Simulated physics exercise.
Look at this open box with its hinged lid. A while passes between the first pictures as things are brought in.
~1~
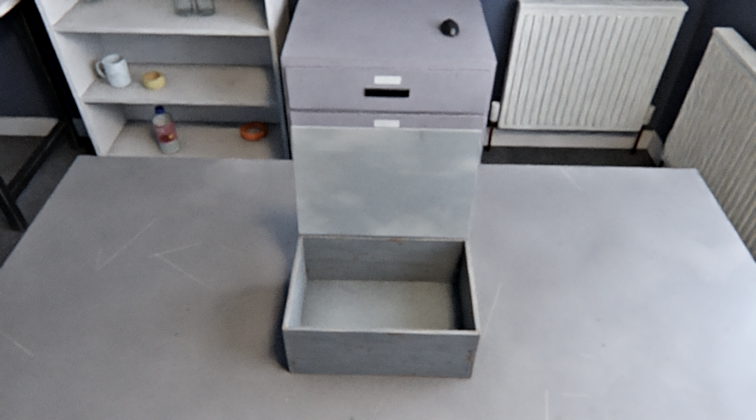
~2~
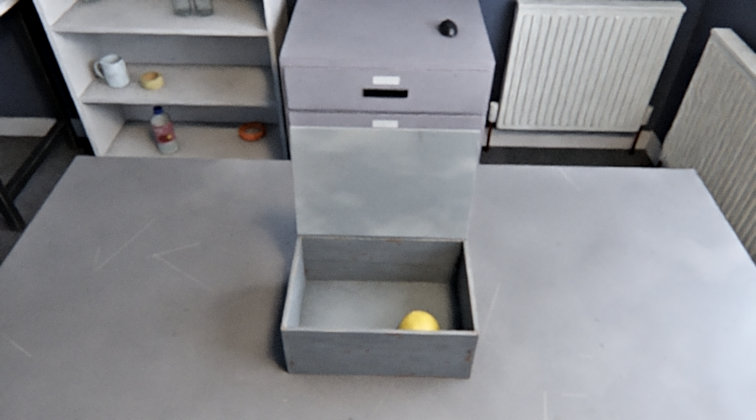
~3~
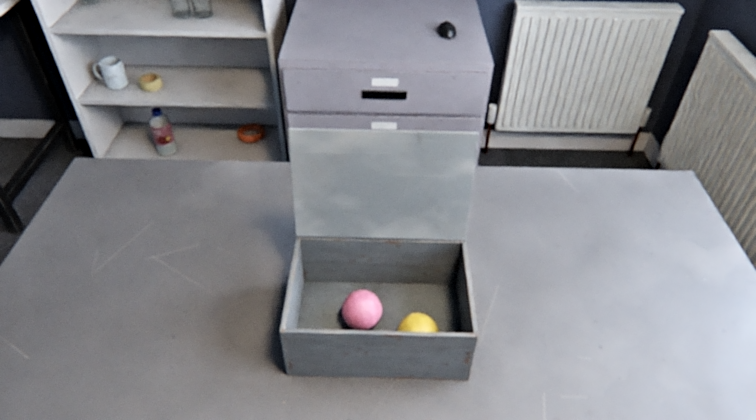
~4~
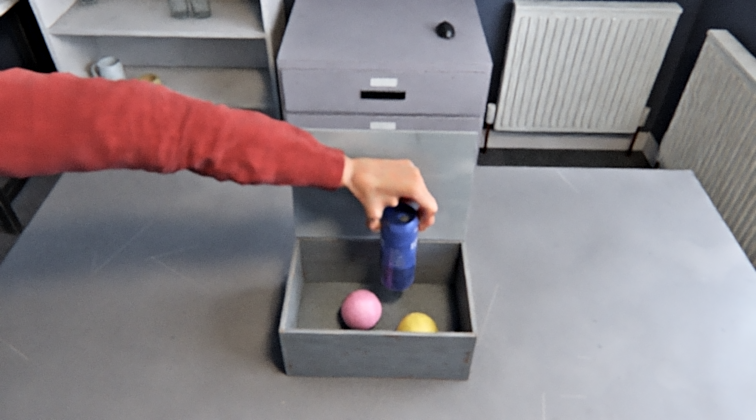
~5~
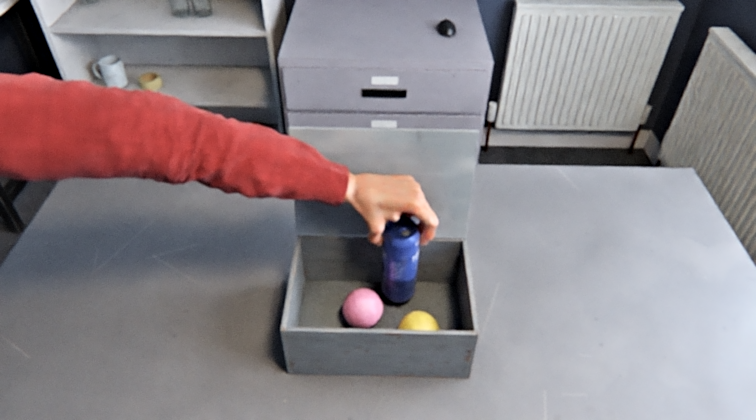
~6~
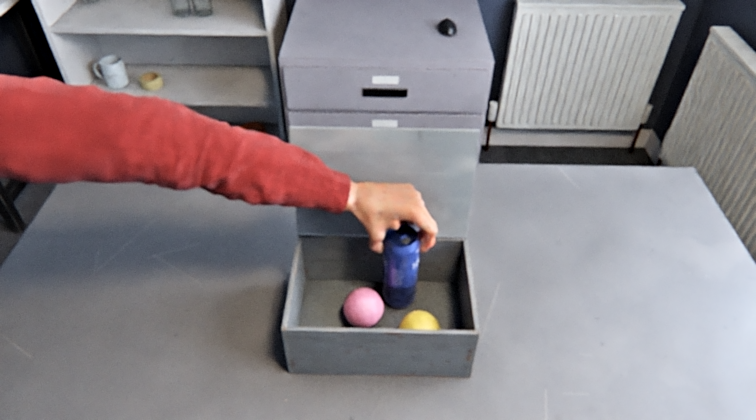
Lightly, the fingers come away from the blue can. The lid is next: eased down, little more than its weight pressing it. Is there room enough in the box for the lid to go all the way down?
Yes, there is room.
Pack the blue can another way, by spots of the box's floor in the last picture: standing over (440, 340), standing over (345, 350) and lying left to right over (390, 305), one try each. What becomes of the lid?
On the first go it comes down fully, on the second it can't shut, and on the third it comes down fully.
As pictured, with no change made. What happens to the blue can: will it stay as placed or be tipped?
As it turns out, the blue can changes its angle.
Then, 1.30 s after the last picture, lid 80° above the rim.
Then, 1.80 s after the last picture, lid 41° above the rim; blue can tipped 19° from how it was near (401, 279).
Then, 2.10 s after the last picture, lid 13° above the rim; blue can tipped 52° from how it was near (399, 301).
Then, 2.40 s after the last picture, lid shut; blue can on its side near (392, 309); pink lemon rolled a little; yellow lemon rolled a little.
At rest, lid shut; tipped over in the box, blue can; moved from the start, pink lemon; yellow lemon in place. Seen from the same camera at the end, blue can near (383, 307).
